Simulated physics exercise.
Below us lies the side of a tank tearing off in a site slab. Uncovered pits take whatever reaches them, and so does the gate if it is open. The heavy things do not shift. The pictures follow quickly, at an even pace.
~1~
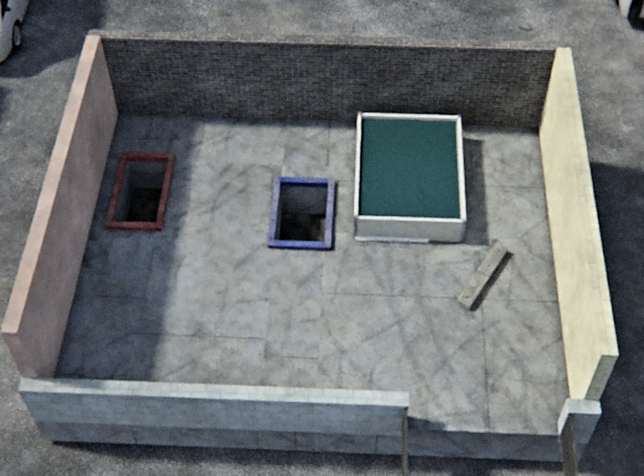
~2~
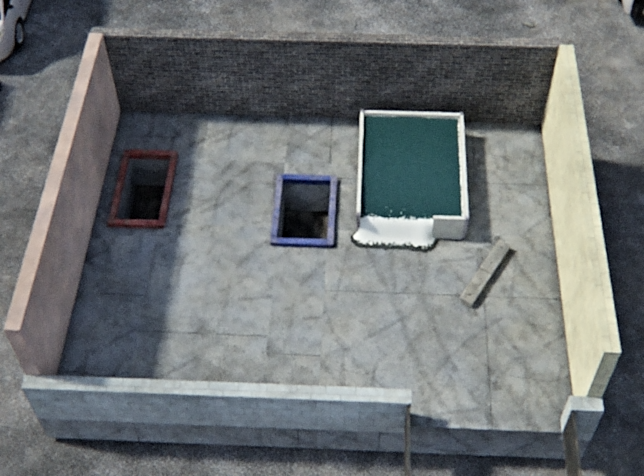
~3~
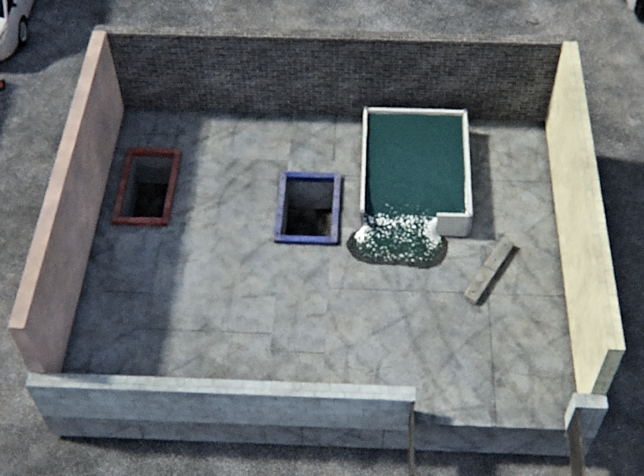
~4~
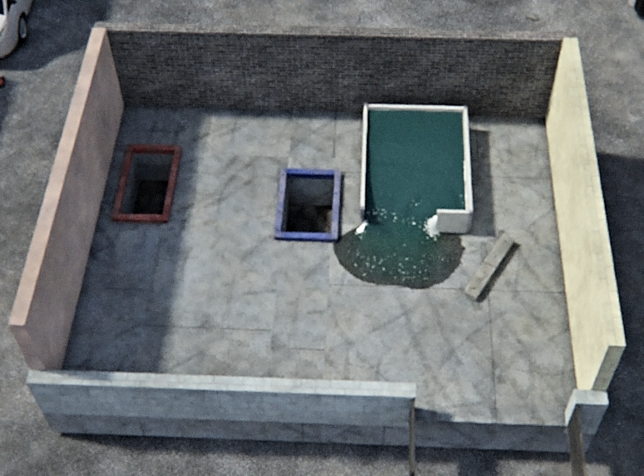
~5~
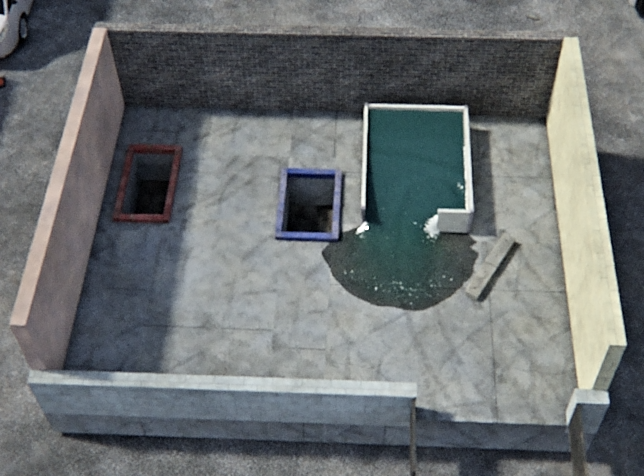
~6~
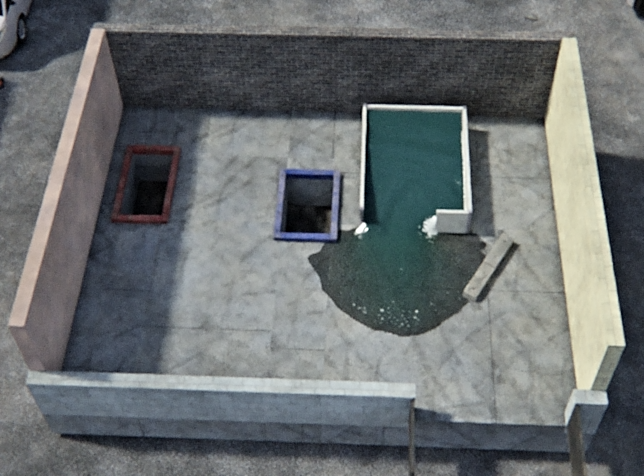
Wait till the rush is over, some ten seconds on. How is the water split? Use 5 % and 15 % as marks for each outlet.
The gate takes over 15 %; the blue pit takes under 5 %; the red pit takes under 5 %.
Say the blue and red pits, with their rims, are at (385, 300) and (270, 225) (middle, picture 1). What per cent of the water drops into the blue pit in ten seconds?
Per cent: Blue 30.
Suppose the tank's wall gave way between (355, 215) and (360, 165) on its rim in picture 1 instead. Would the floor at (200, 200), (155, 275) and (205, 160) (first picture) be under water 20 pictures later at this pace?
As listed: Not flooded, clear, dry.
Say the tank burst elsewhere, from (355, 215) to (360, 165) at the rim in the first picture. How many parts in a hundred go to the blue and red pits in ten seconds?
Roughly, in per cent: Blue 40, red 0.
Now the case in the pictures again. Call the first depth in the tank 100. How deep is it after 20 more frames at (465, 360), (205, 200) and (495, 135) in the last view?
About 8, 0 and 0 per cent.
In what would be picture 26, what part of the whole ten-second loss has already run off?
Some 35 per cent.
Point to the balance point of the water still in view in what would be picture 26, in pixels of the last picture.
Roughly at (376, 258).
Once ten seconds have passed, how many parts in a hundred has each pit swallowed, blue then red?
In turn 0 and 0 per cent.
A moment on, water covers 20 % of the floor; the gate 0 %, the blue pit 0 %, the red pit 0 %.
Next, water covers 30 % of the floor; the gate 2 %, the blue pit 0 %, the red pit 0 %.
Then, water covers 40 % of the floor; the gate 11 %, the blue pit 0 %, the red pit 0 %.
Later, water covers 50 % of the floor; the gate 22 %, the blue pit 0 %, the red pit 0 %.
In the end, water covers 65 % of the floor; the gate 31 %, the blue pit 0 %, the red pit 0 %.
